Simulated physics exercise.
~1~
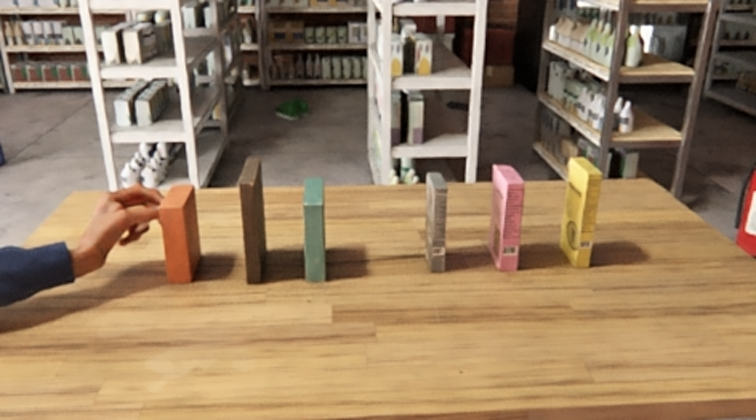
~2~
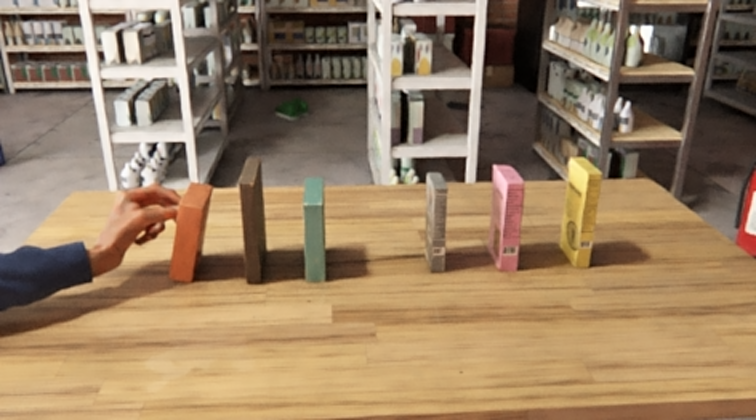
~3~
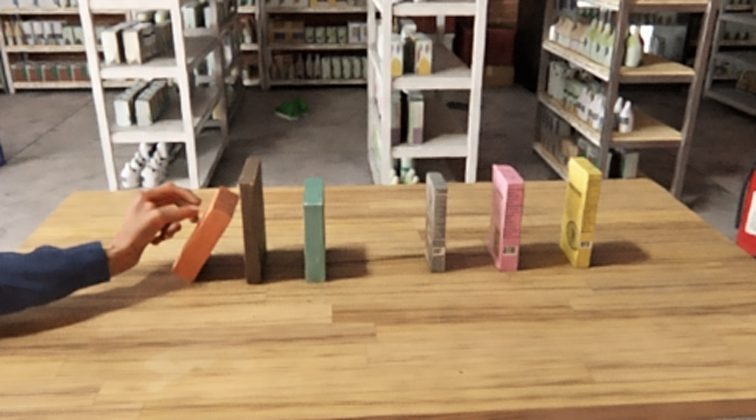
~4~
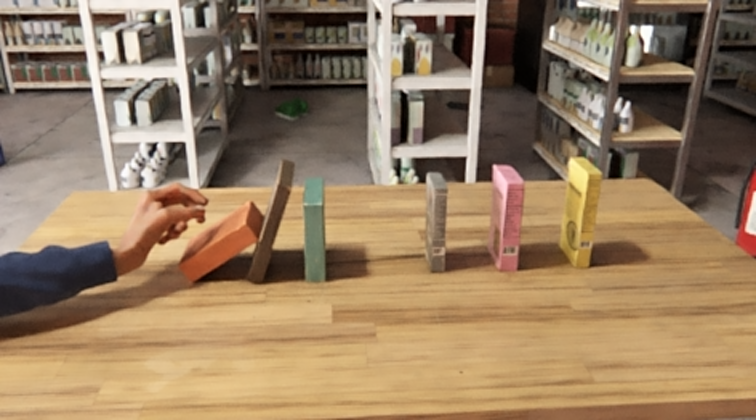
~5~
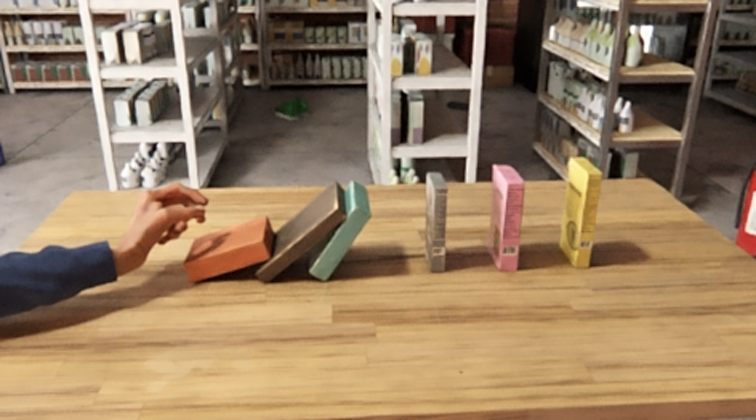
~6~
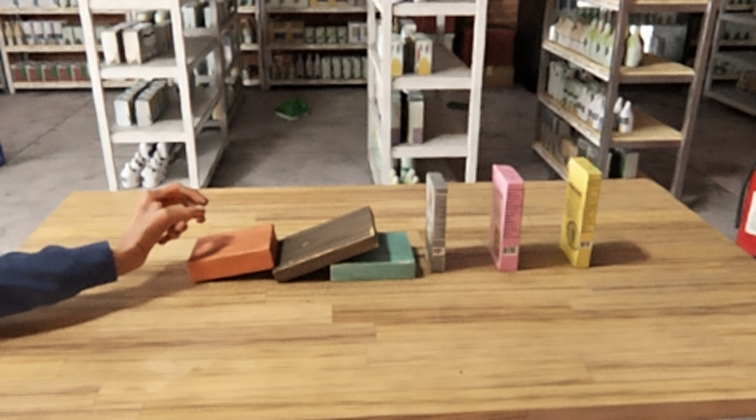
In this clip, a hand tips an upright orange block rightward on a wooden table, toppling the black and turquoise blocks in turn. The black one ends slanted over the fallen turquoise one, while the grey, pink and yellow packets stay standing.
